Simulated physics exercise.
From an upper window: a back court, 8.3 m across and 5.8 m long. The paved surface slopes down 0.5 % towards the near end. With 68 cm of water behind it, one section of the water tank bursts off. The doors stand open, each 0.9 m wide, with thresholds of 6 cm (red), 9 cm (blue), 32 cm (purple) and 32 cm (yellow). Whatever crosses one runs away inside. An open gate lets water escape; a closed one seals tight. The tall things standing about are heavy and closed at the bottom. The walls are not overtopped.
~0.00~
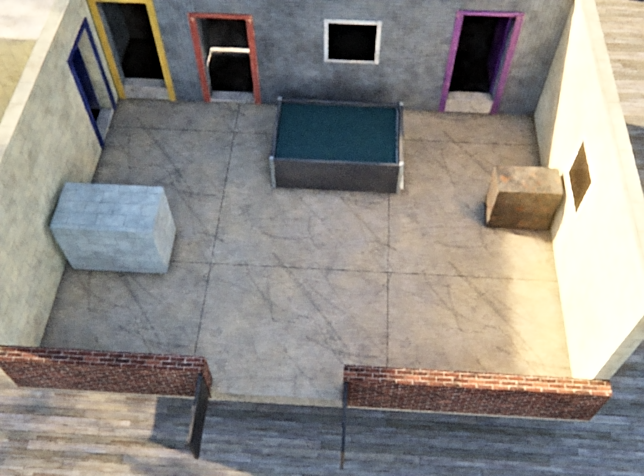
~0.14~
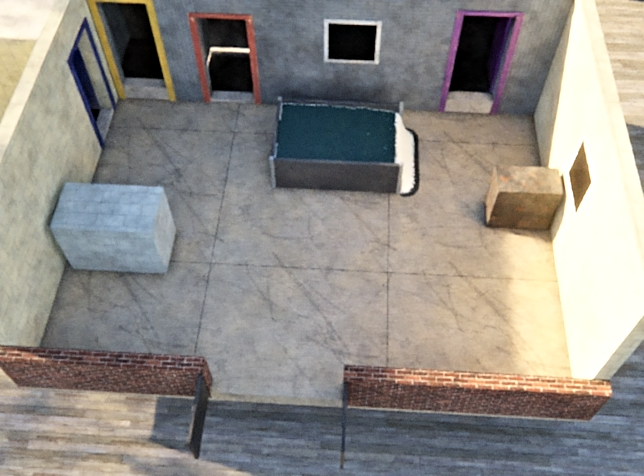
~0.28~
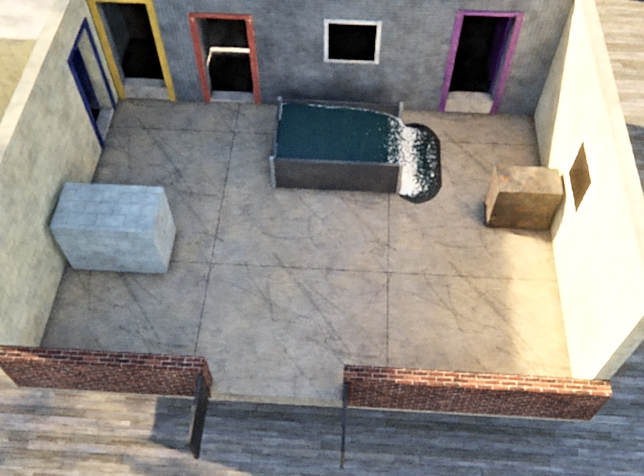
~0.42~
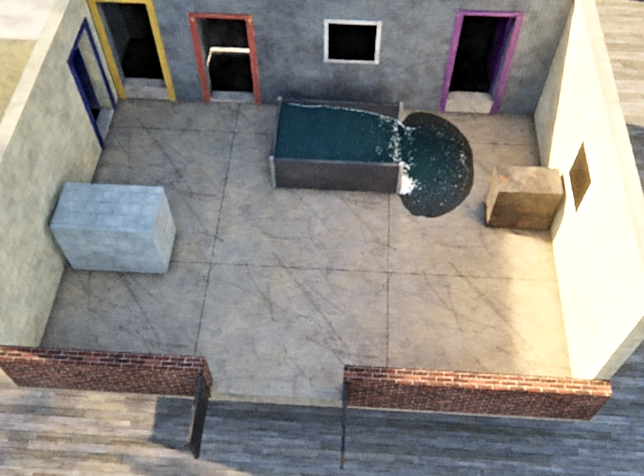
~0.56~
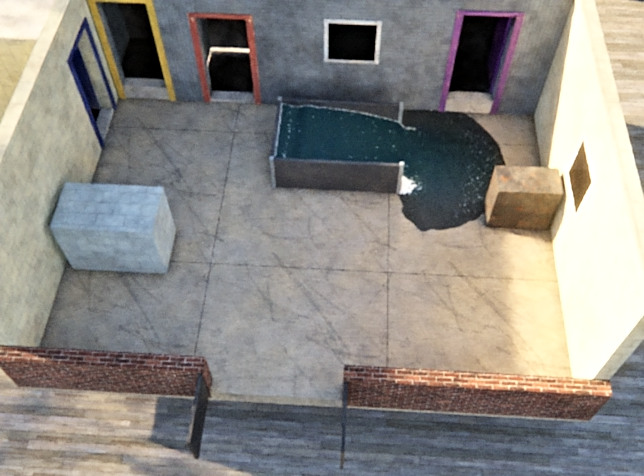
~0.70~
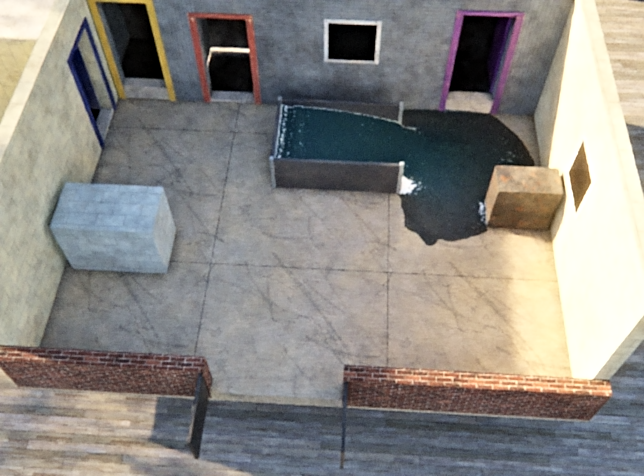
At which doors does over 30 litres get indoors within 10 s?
Within that time: At the red door it stays under the limit; at the blue door it does not reach the limit; at the purple door it stays under the limit; at the yellow door it keeps below the limit.
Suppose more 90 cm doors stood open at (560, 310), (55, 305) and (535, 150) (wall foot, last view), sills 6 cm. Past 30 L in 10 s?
In that order: Not over, not over, above.
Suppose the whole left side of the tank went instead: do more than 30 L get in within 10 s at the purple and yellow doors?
Then: Purple below, yellow under.
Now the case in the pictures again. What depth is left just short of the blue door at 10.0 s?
About 4.5 cm.
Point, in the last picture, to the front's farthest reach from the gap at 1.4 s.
At about (527, 292).
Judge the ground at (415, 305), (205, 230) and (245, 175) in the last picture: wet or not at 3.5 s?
In turn: Flooded, still dry, still dry.
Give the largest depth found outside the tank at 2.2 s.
Up to some 42 cm.
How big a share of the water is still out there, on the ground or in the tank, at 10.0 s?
About 94 per cent.
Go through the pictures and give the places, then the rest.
The water tank at (339, 134) is whole and still, 68 cm deep, in the first picture.
The front is at a hidden place, 0.8 m from the gap at (398, 152); 0.4 m2 of floor is under water; 68 cm left at the back of the water tank, in the second picture.
Water pours out at (397, 154) and has run 1.0 m, to (424, 129); typically 12 cm deep outside, 68 cm at the water tank's back, in the third picture.
The front is at (452, 128), 1.4 m from the gap at (397, 155); 2.5 m2 of floor is under water; 68 cm left at the back of the water tank, in the fourth picture.
The front is at a hidden place, 1.9 m from the gap at (397, 155); 4.2 m2 of floor is under water; 64 cm left at the back of the water tank, in the fifth picture.
The front is at a hidden place, 2.5 m from the gap at (397, 155); 5.6 m2 of floor is under water; 57 cm left at the back of the water tank, in the sixth picture.
After 1.4 s water covers 20 % of the floor and is deepest (42 cm) near (534, 118); red door not reached, blue door not reached, purple door 17 cm at the sill, 0 L in, yellow door not reached.
After 2.2 s water covers 25 % of the floor and is deepest (42 cm) near (536, 132); red door not reached, blue door not reached, purple door 20 cm at the sill, 0 L in, yellow door not reached.
After 3.5 s water covers 35 % of the floor and is deepest (26 cm) near (543, 175); red door not reached, blue door not reached, purple door 23 cm at the sill, 0 L in, yellow door not reached.
After 6.0 s water covers 60 % of the floor and is deepest (13 cm) near (431, 390); red door 6 cm at the sill, 0 L in, blue door not reached, purple door 11 cm at the sill, 0 L in, yellow door 3 cm at the sill, 0 L in.
After 10.0 s water covers 80 % of the floor and is deepest (9 cm) near (433, 114); red door 3 cm at the sill, 0 L in, blue door 4 cm at the sill, 4 L in, purple door 5 cm at the sill, 0 L in, yellow door 4 cm at the sill, 0 L in.
